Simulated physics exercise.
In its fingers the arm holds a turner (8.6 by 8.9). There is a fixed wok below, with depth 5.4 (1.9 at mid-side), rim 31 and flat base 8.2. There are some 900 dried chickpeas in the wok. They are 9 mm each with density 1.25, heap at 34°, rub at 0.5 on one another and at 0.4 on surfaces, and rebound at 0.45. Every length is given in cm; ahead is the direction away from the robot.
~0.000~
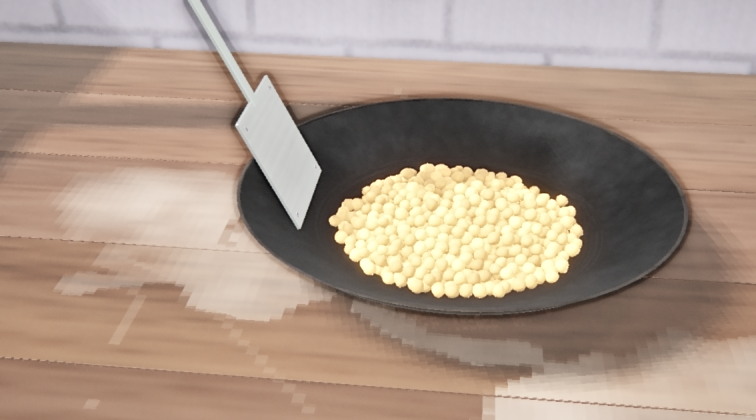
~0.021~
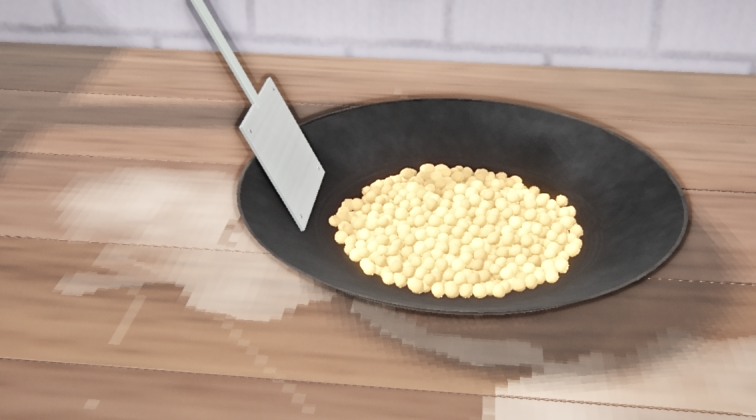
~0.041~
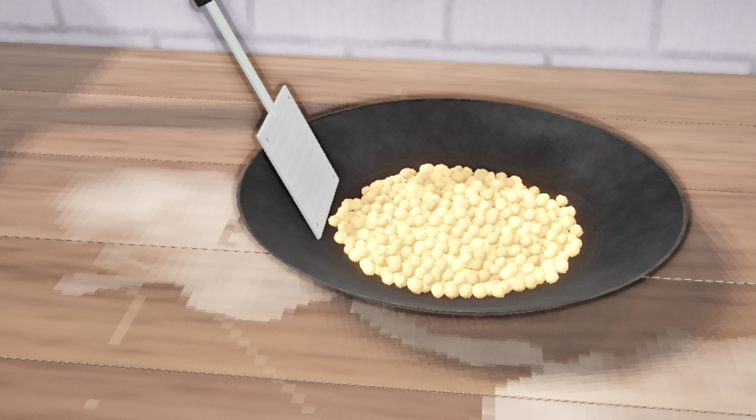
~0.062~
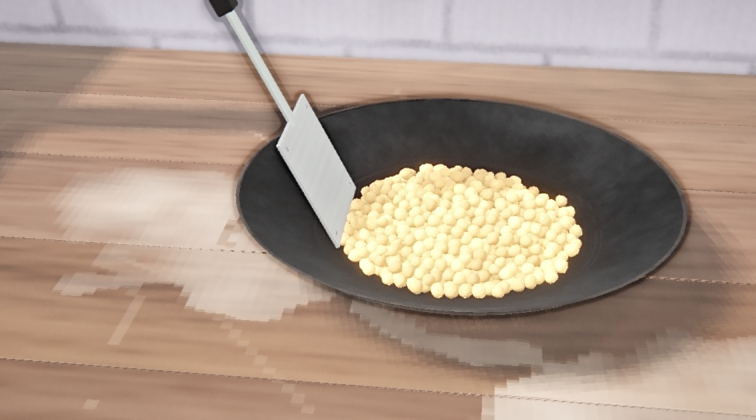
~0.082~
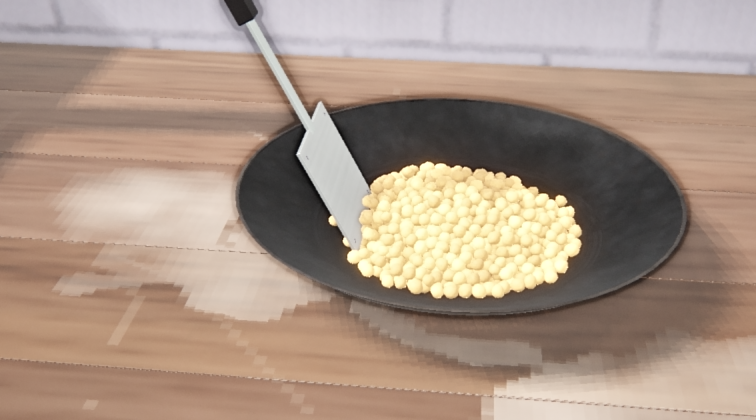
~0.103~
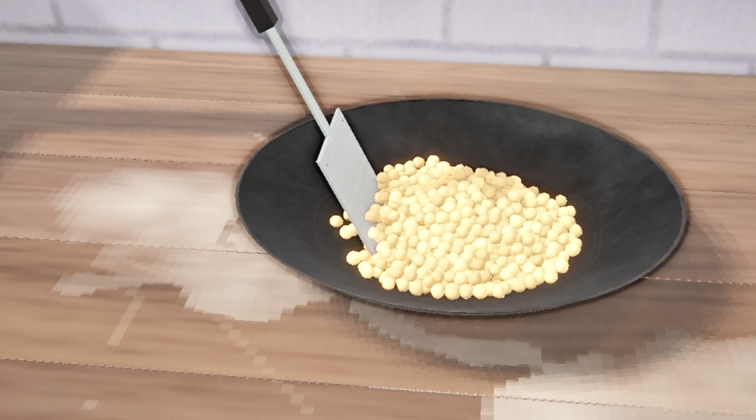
The video shows a turner with a pale flat blade moving rightward inside a dark wok on a wooden surface, reaching the heap of dried chickpeas and pushing into its left side, shifting some while a few sit behind the blade.
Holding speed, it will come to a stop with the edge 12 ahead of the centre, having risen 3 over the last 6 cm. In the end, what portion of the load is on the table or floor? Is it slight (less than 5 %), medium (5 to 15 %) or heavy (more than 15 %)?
Heavy.
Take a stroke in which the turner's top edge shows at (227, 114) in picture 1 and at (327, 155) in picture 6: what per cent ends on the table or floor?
40 %.
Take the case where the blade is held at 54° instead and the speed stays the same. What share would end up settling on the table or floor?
That would leave close to 35 per cent on the table or floor.
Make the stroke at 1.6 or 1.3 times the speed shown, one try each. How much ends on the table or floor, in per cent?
Roughly 45 percent for the first try, 45 percent for the second.
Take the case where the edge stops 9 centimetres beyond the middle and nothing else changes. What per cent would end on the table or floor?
Roughly 20 %.
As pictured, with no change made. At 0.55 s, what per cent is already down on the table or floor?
Some 35 per cent of the load.
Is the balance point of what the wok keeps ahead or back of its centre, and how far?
The balance point is about 4.0 cm ahead.
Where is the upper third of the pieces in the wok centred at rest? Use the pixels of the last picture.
At about (582, 218).
By 0.20 s, sloping 63°, highest piece 5 above the table; 900 in the wok.
By 0.30 s, sloping 63°, highest piece 7 above the table; 900 in the wok.
By 0.55 s, sloping 63°, highest piece 5 above the table; 602 in the wok, 297 on the table or floor, 1 on the blade or in flight.
By 1.60 s, sloping 63°, highest piece 5 above the table; 602 in the wok, 298 on the table or floor.
Final count, 602 in the wok, 298 on the table or floor. That is 33 % on the table or floor.
